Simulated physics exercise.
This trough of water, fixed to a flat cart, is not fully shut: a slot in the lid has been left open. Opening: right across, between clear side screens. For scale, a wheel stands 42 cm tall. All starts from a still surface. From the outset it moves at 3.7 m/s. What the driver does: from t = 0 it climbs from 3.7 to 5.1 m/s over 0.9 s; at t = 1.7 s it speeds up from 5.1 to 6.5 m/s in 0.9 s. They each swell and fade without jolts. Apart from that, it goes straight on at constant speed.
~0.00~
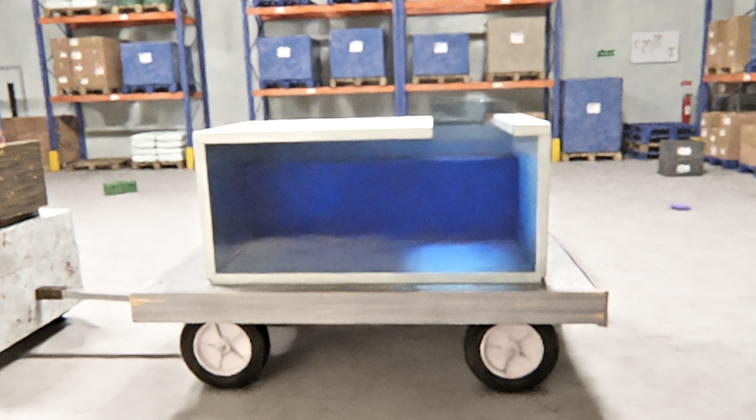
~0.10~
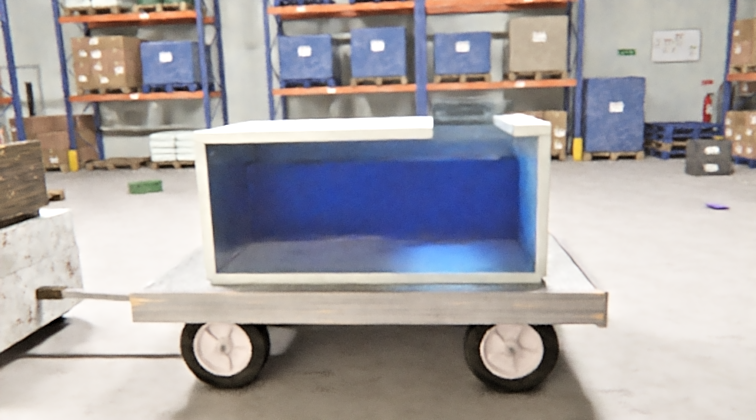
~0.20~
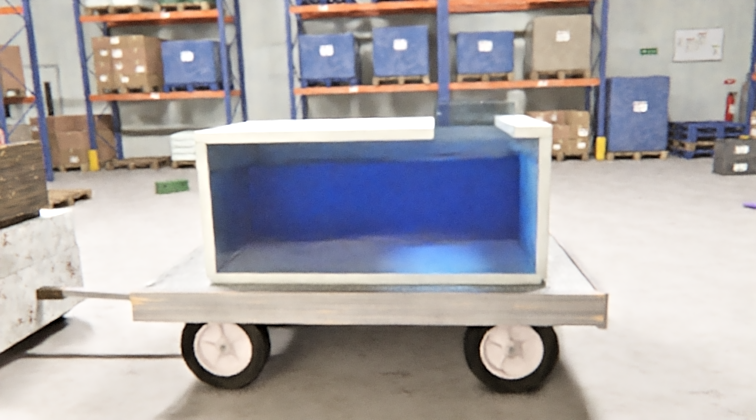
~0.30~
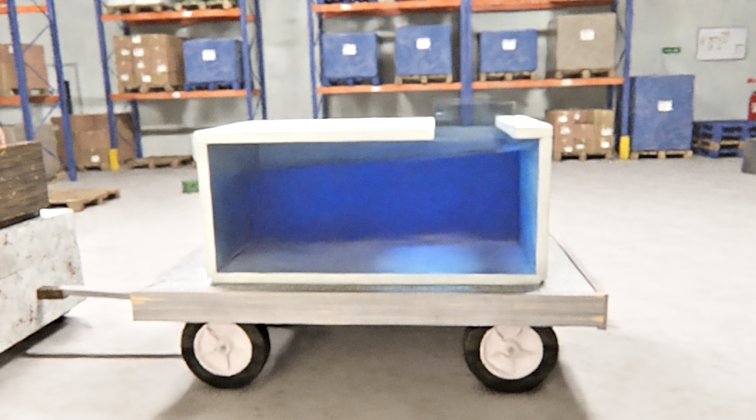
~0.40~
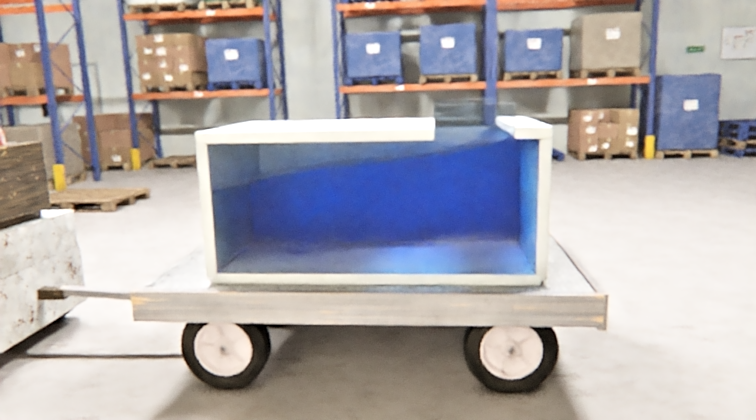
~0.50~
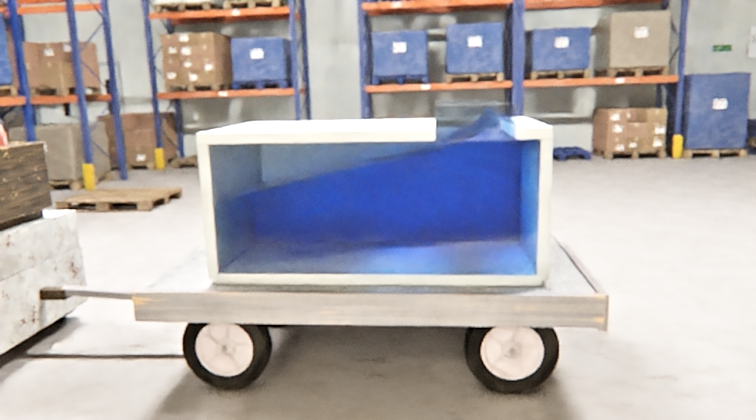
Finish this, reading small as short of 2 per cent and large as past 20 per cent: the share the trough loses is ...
... middling.
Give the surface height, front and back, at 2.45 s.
Close to 26 cm in front, close to 62 cm behind.
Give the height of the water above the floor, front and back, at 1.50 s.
Heights: Front 58 cm, then back 38 cm.
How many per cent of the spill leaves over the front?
Some 0 per cent of it.
By 1.50 s the surface stands 38 cm at the back and 58 cm at the front; 2 per cent has gone, over the back.
By 2.45 s the surface stands 63 cm at the back and 25 cm at the front; 9 per cent has gone, over the back.
By 3.40 s the surface stands 36 cm at the back and 54 cm at the front; 6 per cent has gone, over the back.
By 5.49 s 6 per cent has gone, over the back, 34 of 580 litres.
